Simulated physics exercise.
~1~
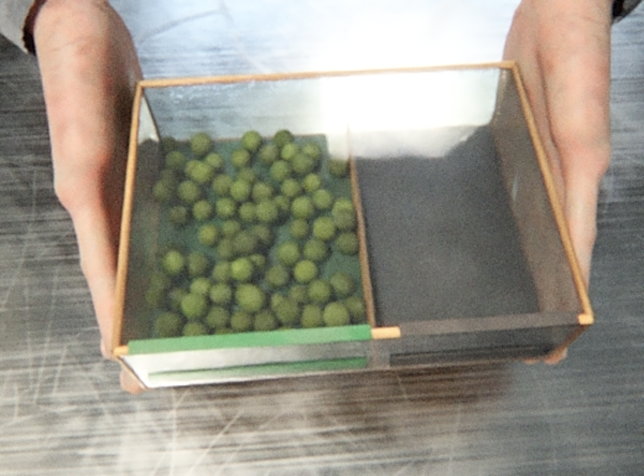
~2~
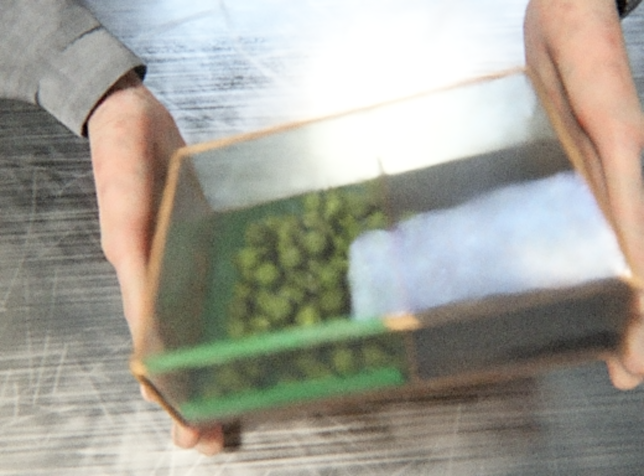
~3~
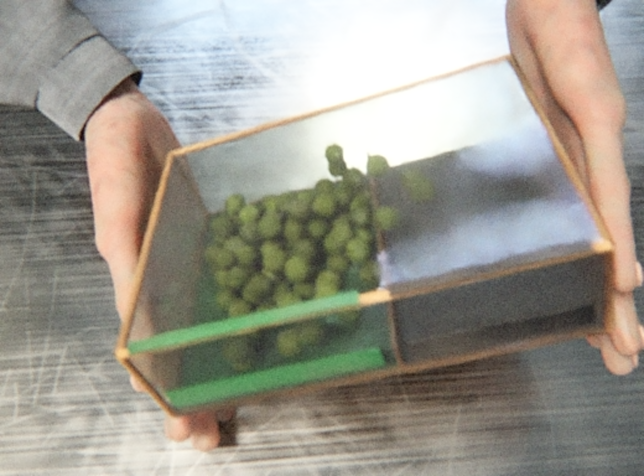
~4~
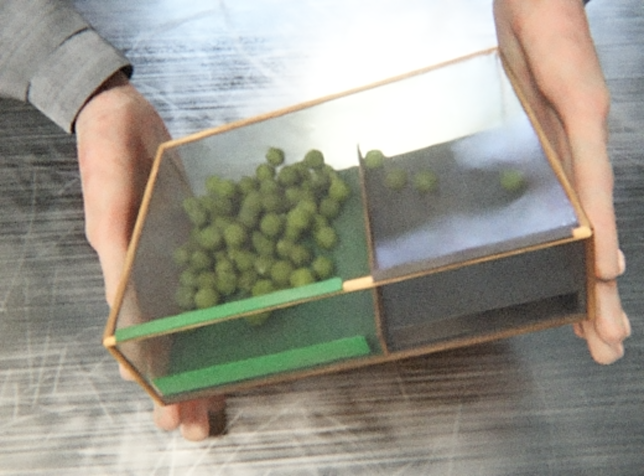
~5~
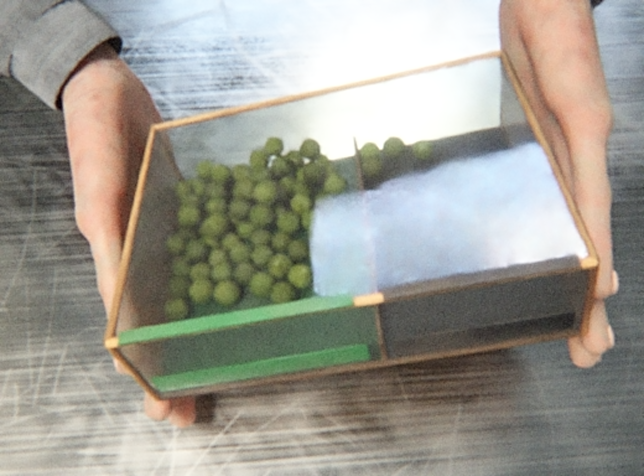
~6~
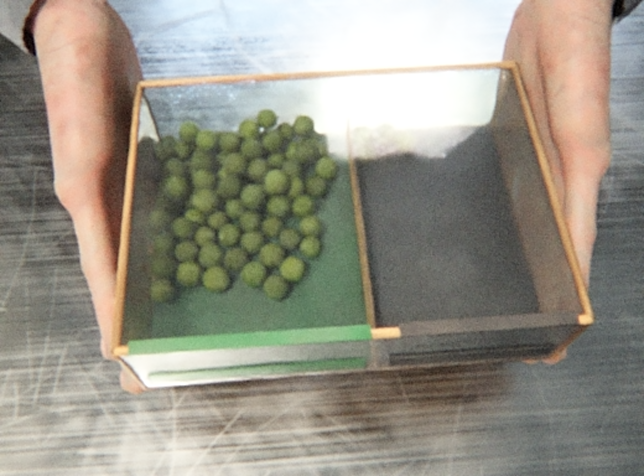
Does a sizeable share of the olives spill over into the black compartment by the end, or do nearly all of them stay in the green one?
Nearly all of the olives stay in the green compartment. The black compartment ends up with very few at most, despite some crossing the divider during the tilt.
